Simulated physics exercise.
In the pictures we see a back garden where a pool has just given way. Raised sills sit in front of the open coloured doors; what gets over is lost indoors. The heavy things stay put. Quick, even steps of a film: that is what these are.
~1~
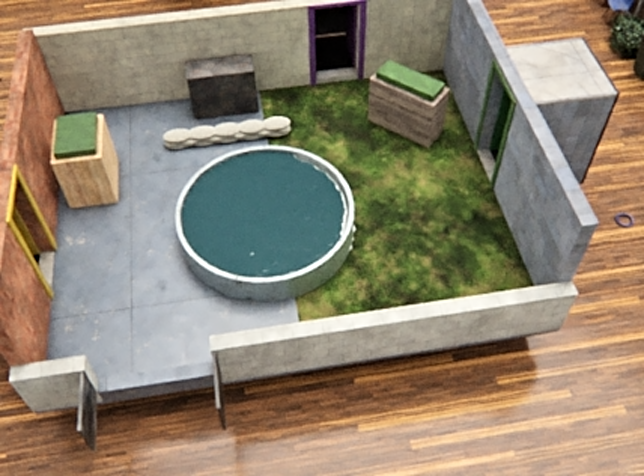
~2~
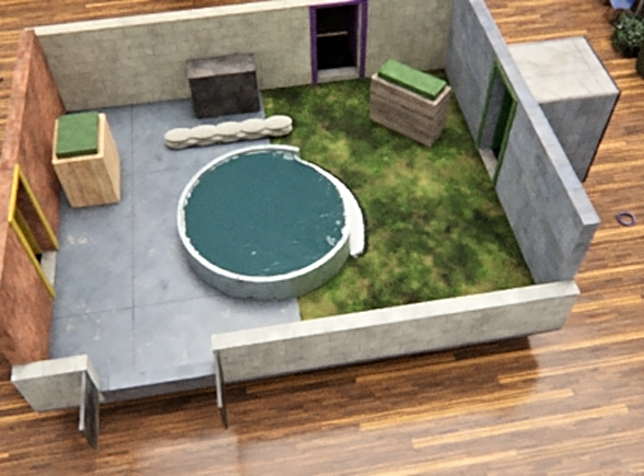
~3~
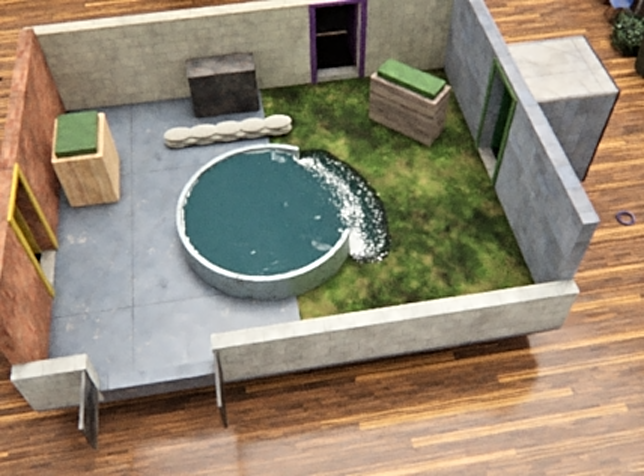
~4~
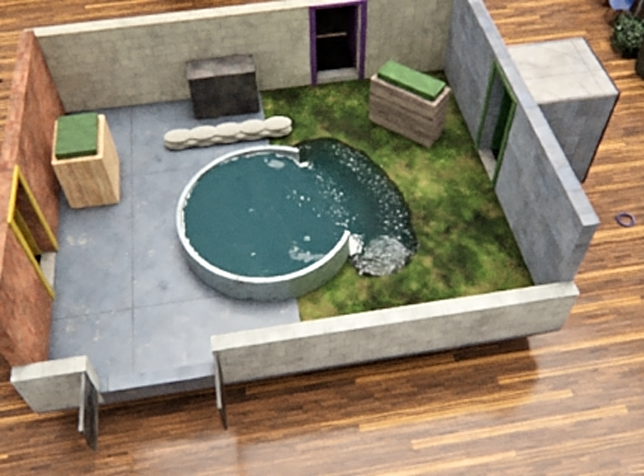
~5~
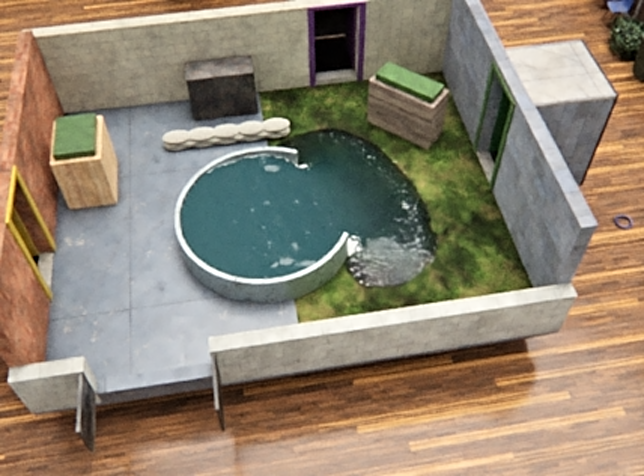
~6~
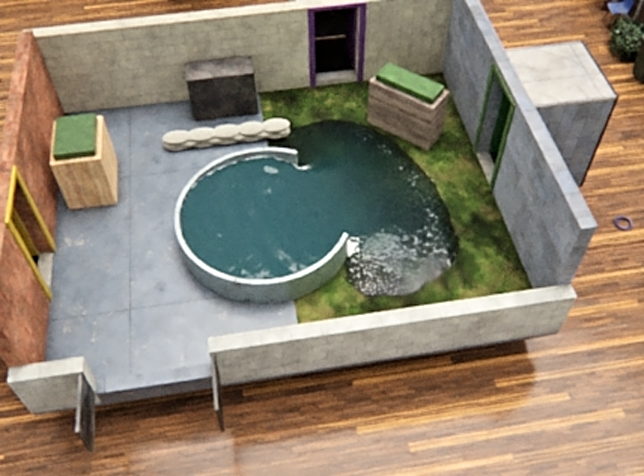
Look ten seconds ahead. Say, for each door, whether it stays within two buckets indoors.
The yellow door will be within bounds, the green door will be over the limit, the purple door will be within bounds.
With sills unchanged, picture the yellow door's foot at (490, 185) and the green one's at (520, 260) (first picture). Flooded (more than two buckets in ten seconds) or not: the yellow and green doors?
Yellow door exceeds the limit; green door exceeds the limit.
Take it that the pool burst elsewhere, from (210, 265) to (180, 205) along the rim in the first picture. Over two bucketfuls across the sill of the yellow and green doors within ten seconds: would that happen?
Door by door, yellow exceeds it and green doesn't reach it.
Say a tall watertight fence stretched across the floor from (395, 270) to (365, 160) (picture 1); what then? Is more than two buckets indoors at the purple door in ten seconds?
In that case the purple one tops the limit.
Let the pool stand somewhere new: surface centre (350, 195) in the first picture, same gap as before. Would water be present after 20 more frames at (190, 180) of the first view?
At that place: Dry.
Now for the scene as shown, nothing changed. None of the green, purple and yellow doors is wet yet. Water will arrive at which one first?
My pick is the door marked green.
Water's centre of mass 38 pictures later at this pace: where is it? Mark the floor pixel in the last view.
I'd point to (373, 203).
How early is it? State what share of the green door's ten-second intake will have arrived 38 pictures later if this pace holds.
It works out at roughly 75 percent of the ten-second total.
A moment on, water covers 30 % of the floor; the yellow door not reached, the green door not reached, the purple door not reached.
Next, water covers 40 % of the floor; the yellow door not reached, the green door over two buckets in, the purple door wet at the sill, nothing in.
Then, water covers 45 % of the floor; the yellow door not reached, the green door far over two buckets in, the purple door wet at the sill, nothing in.
Later, water covers 60 % of the floor; the yellow door not reached, the green door far over two buckets in, the purple door wet at the sill, nothing in.
In the end, water covers 85 % of the floor; the yellow door not reached, the green door far over two buckets in, the purple door wet at the sill, nothing in.
